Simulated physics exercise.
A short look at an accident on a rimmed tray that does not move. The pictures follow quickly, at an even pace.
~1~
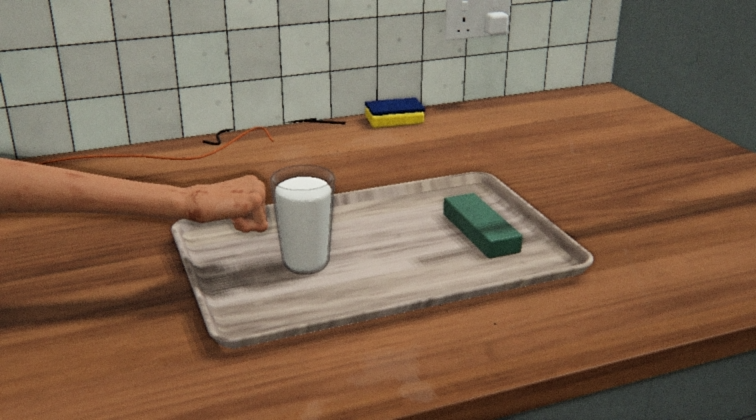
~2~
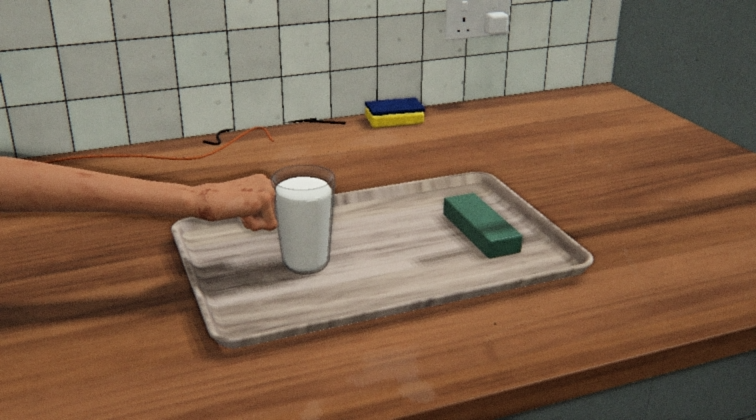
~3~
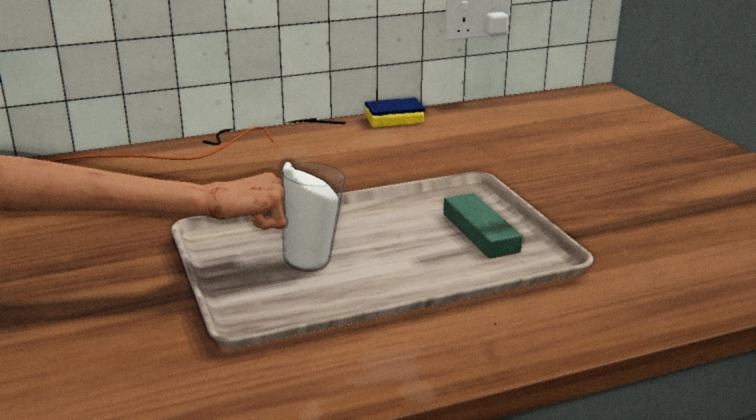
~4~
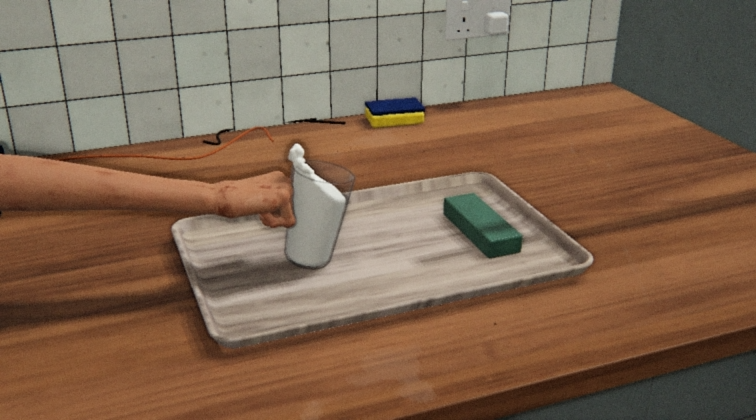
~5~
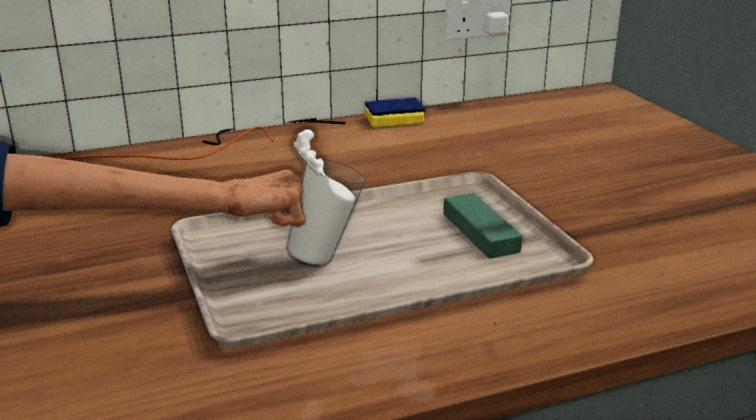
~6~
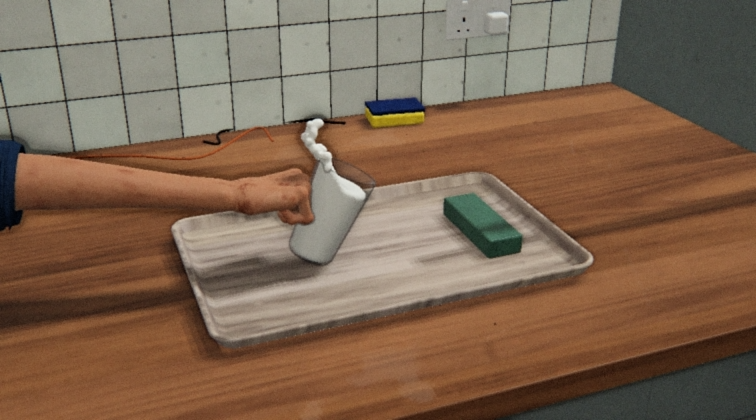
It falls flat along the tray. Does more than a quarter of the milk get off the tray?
As it turns out, less than a quarter leaves the tray.
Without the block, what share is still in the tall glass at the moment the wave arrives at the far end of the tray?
It comes to 45 per cent or so.
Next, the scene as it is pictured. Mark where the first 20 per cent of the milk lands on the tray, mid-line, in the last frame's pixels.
Near (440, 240).
A moment on, the tall glass lies on its side and 87 per cent is in the glass, 0 on the tray and 13 above or beyond its rim.
Next, the tall glass lies on its side and 45 per cent is in the glass, 35 on the tray and 20 above or beyond its rim.
Then the tall glass lies on its side and 25 per cent is in the glass, 49 on the tray and 26 above or beyond its rim.
Later the tall glass lies on its side and 13 per cent is in the glass, 70 on the tray and 17 above or beyond its rim.
At rest 83 per cent is held by tray and glass, 17 is off the tray.
